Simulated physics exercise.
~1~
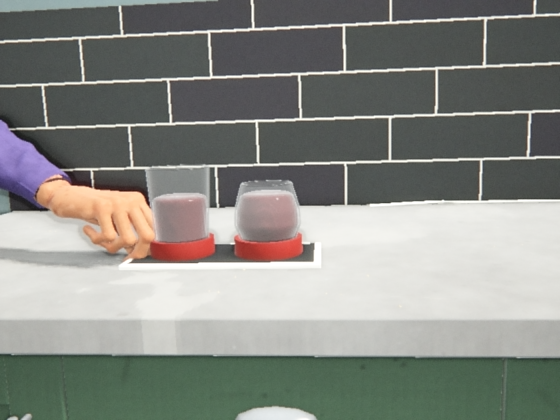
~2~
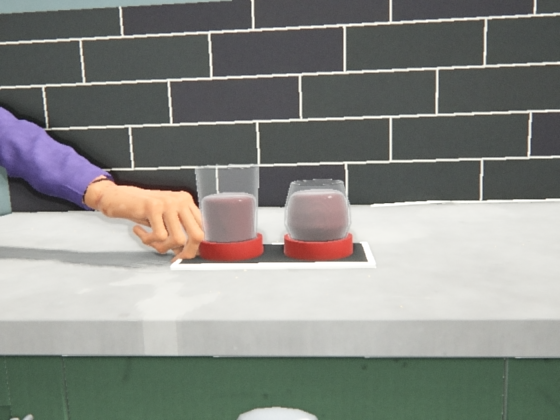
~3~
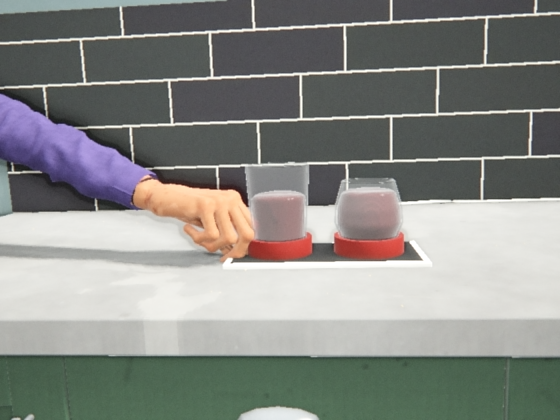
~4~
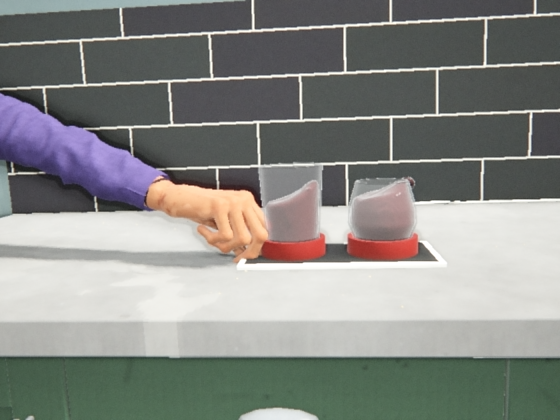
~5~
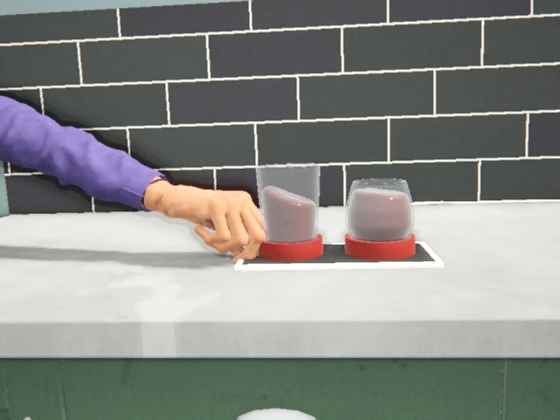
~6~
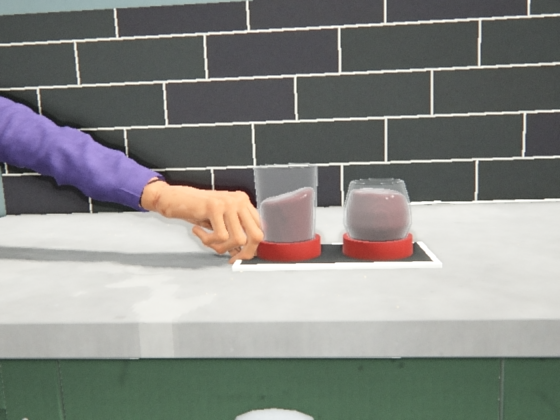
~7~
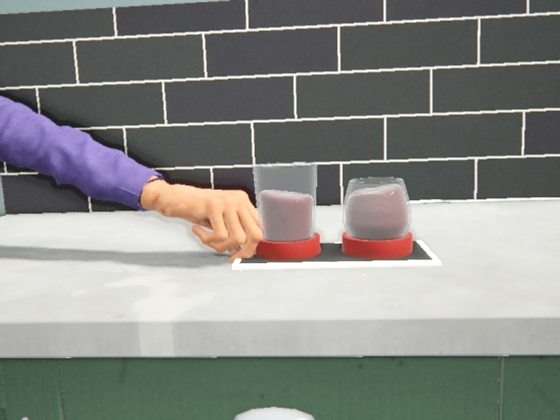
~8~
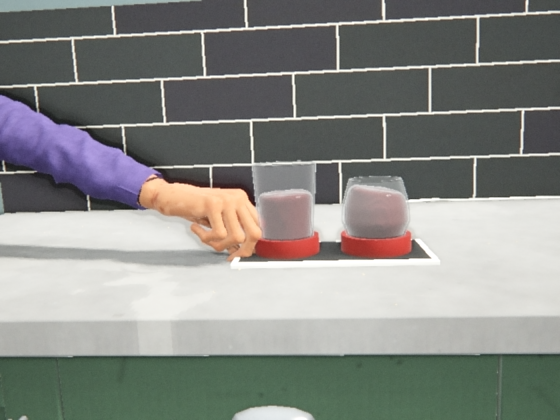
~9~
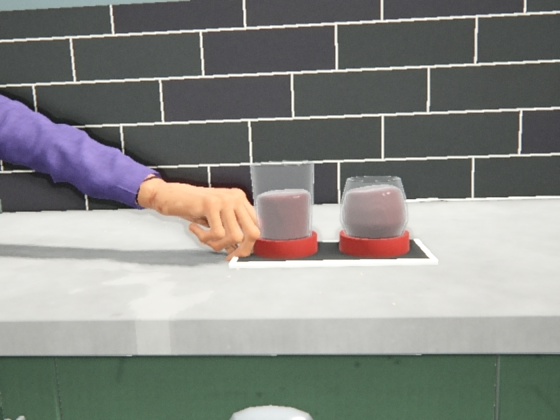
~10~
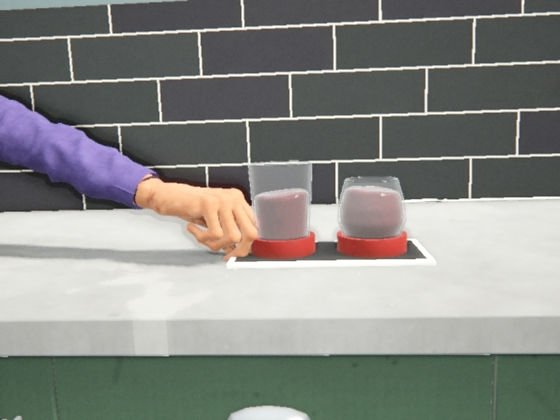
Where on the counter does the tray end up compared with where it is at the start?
It ends up farther to the right along the counter than where it starts, with the hand still at its left end.
